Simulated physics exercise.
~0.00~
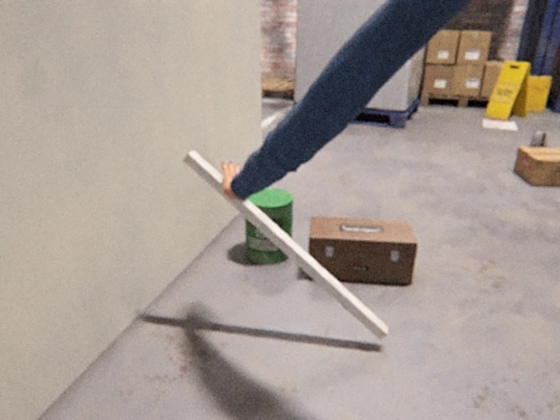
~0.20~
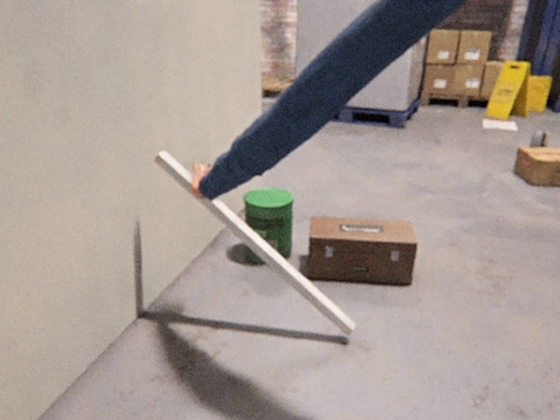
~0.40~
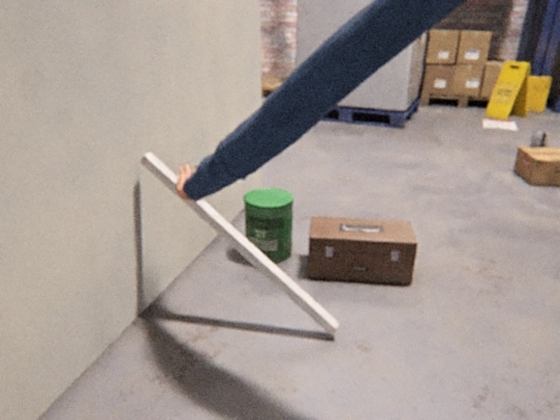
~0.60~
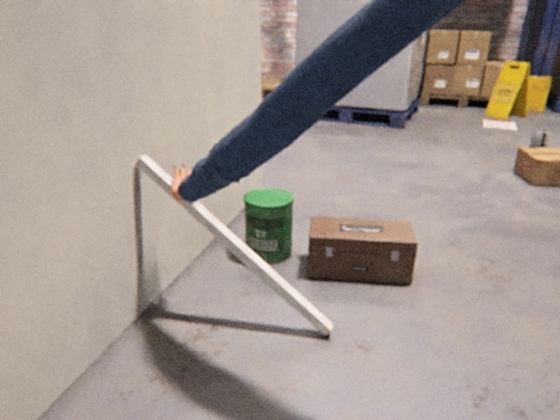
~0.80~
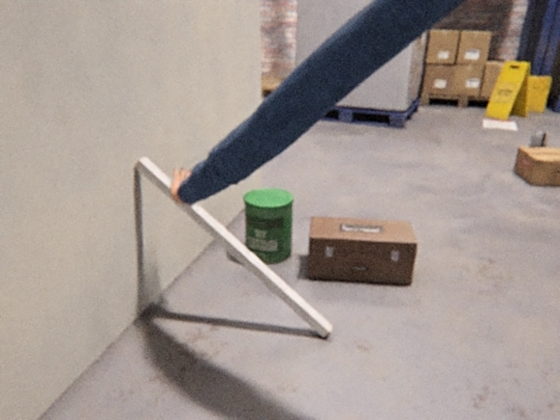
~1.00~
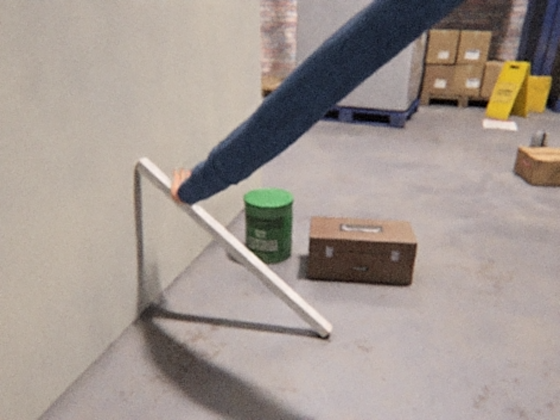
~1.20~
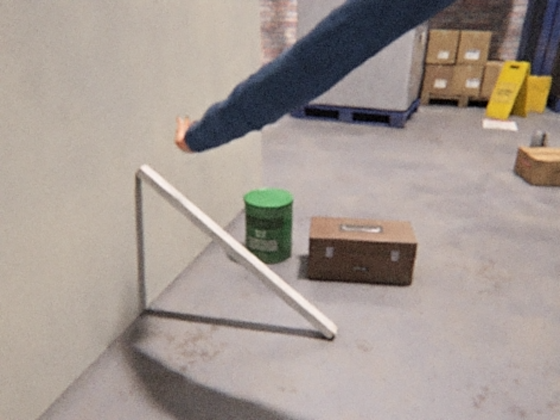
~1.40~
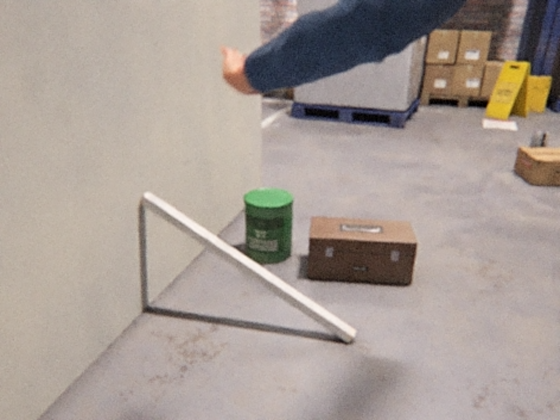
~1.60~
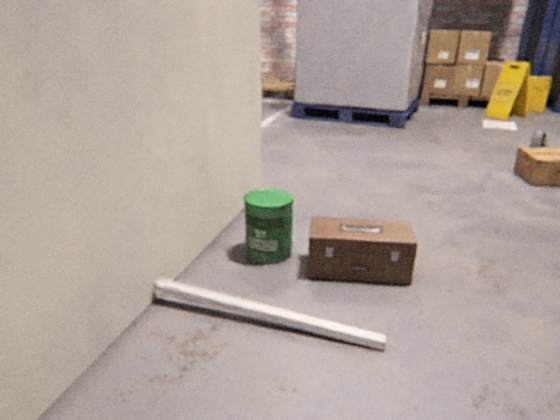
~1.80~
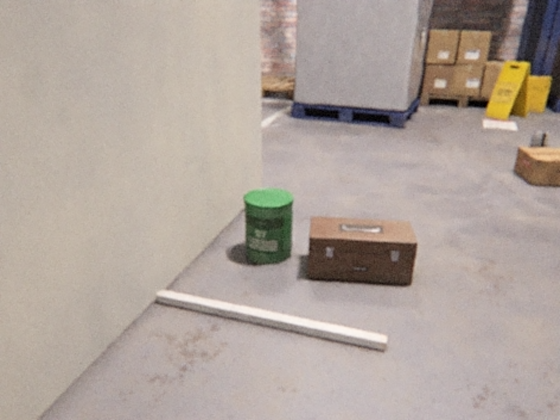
A white pole, held near its top by a hand in a dark blue sleeve, slants above the grey floor beside a pale wall at left, seen from a raised, still view in a warehouse-like space. A green pail and a brown toolbox stand behind it, with stacked boxes and yellow signs farther back. The hand moves the pole left until its top rests against the wall, holds it there, then lets go and draws back. The pole slides down the wall, its foot slipping right, and ends flat on the floor, the pail and toolbox undisturbed.
